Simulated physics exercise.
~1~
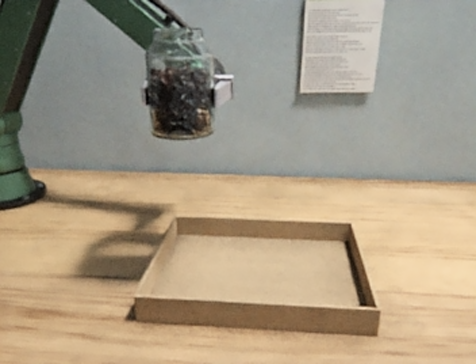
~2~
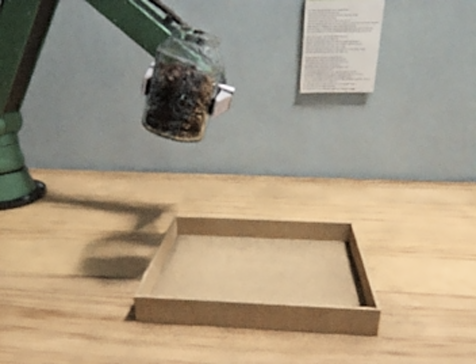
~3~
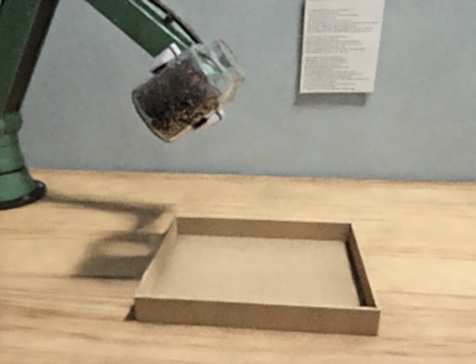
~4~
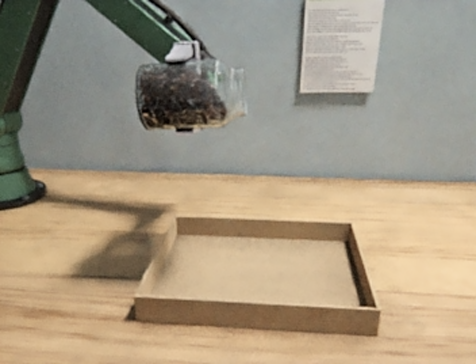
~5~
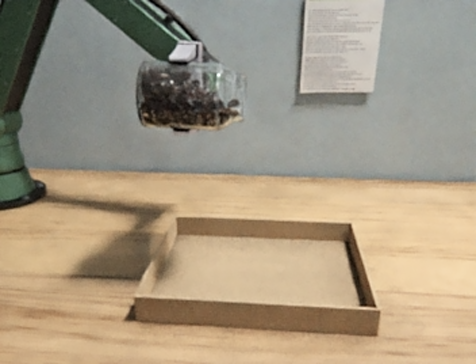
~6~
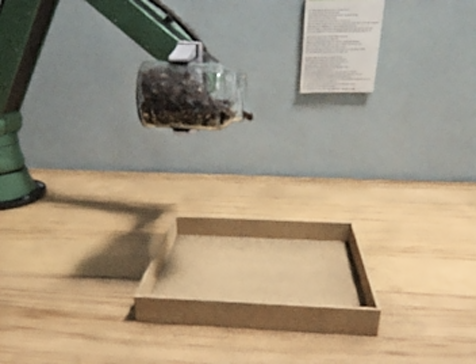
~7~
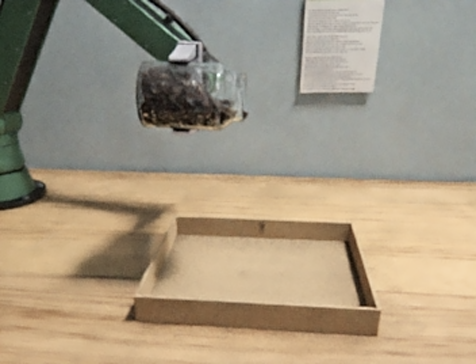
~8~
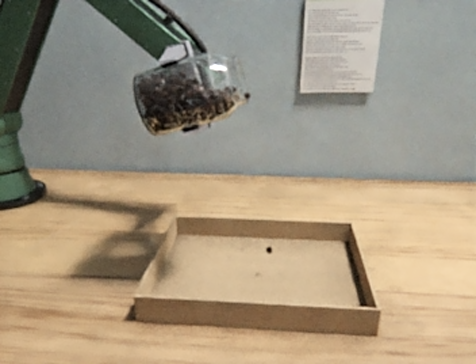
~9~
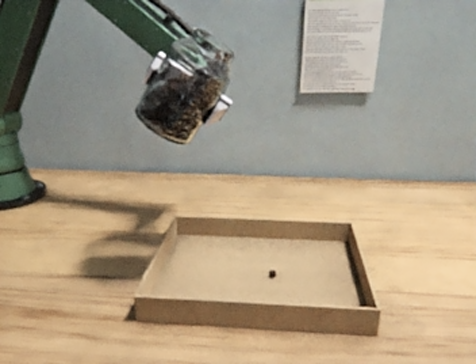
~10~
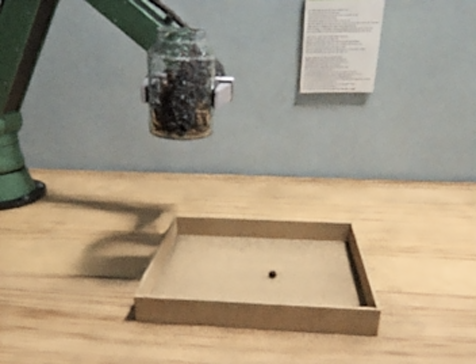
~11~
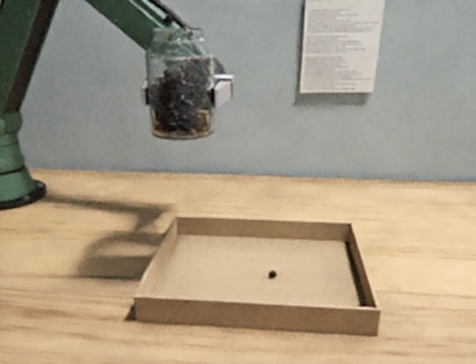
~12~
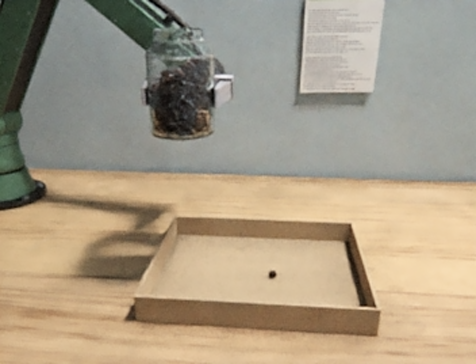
A green robot arm tips a jar of dark beans, drops one into the tray, and rights it.
